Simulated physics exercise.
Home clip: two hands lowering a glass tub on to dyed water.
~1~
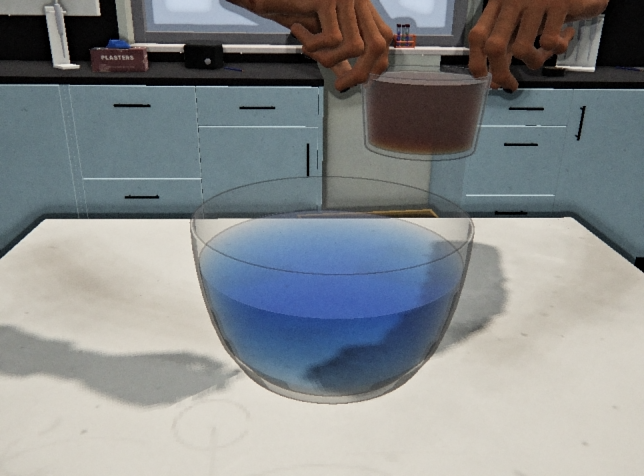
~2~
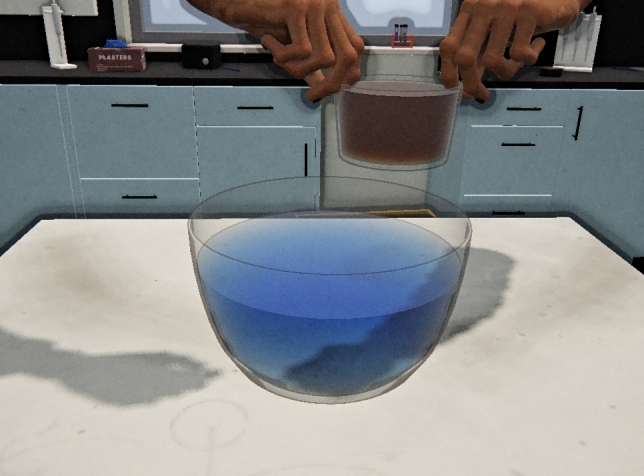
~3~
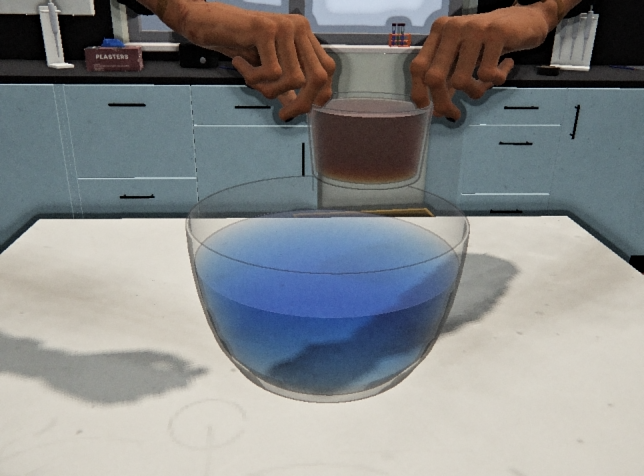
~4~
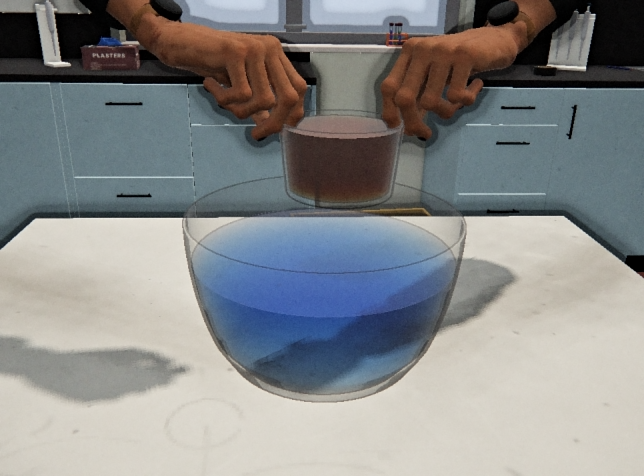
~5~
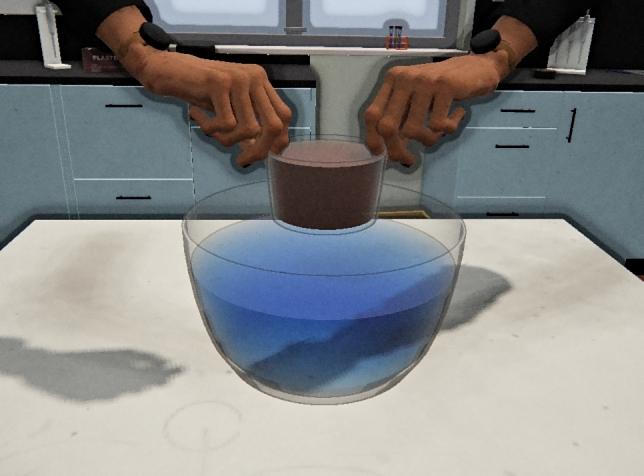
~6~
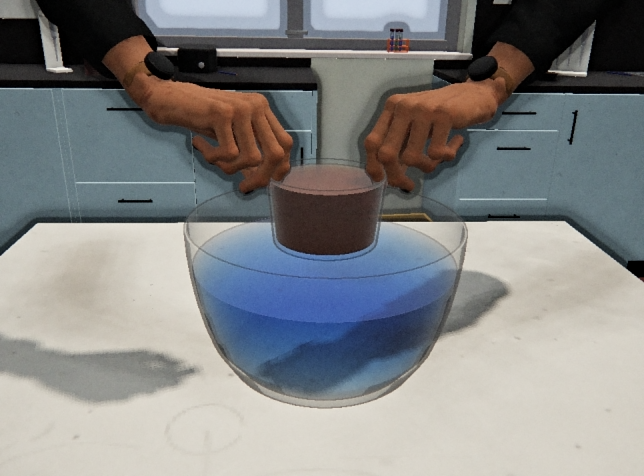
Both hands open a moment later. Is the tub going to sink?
Yes, it goes down.
Next, the tub dips into the dyed water.
After that, dyed water pours in over its rim.
Finally, the tub lies on the bottom.
